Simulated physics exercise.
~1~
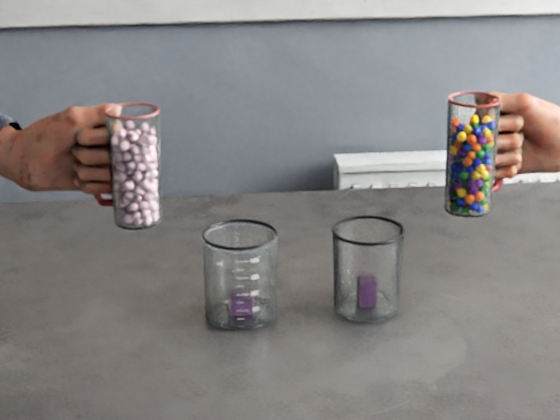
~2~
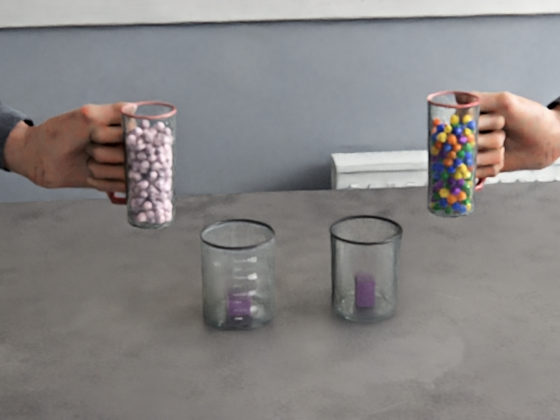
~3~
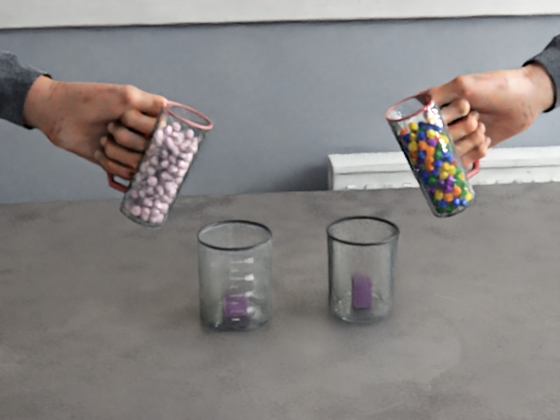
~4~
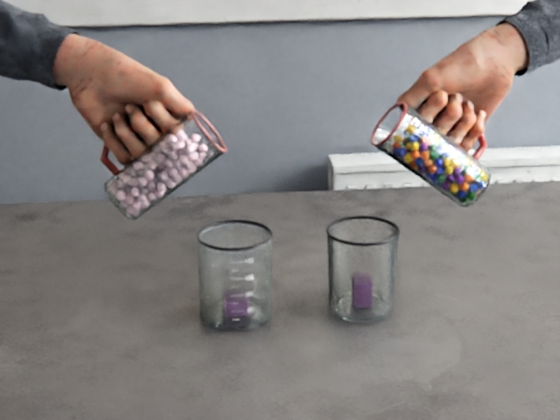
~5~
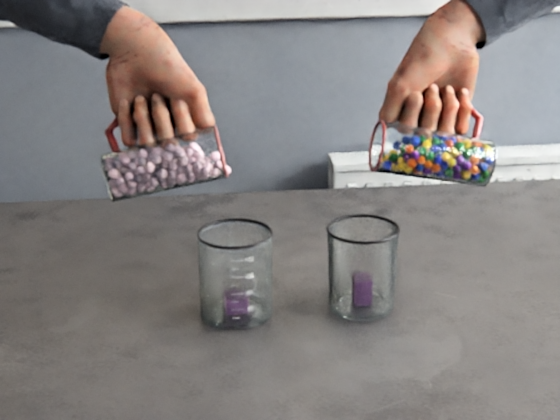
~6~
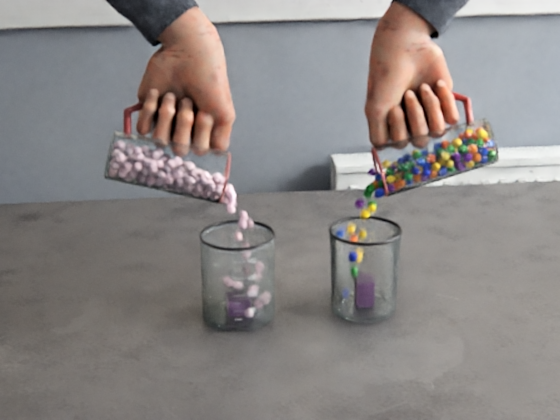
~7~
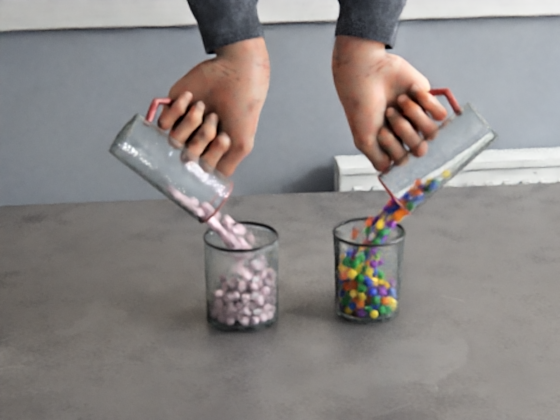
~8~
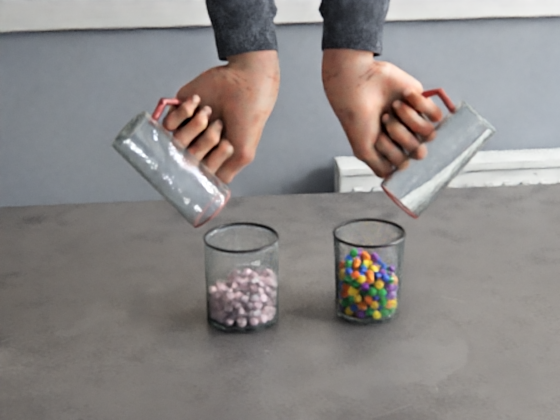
On a grey tabletop, two hands tilt cups of small balls, pale pink on the left and multicoloured on the right, over two clear containers holding upright purple objects. The balls pour in until both cups are empty, leaving each container about half full and the objects covered.
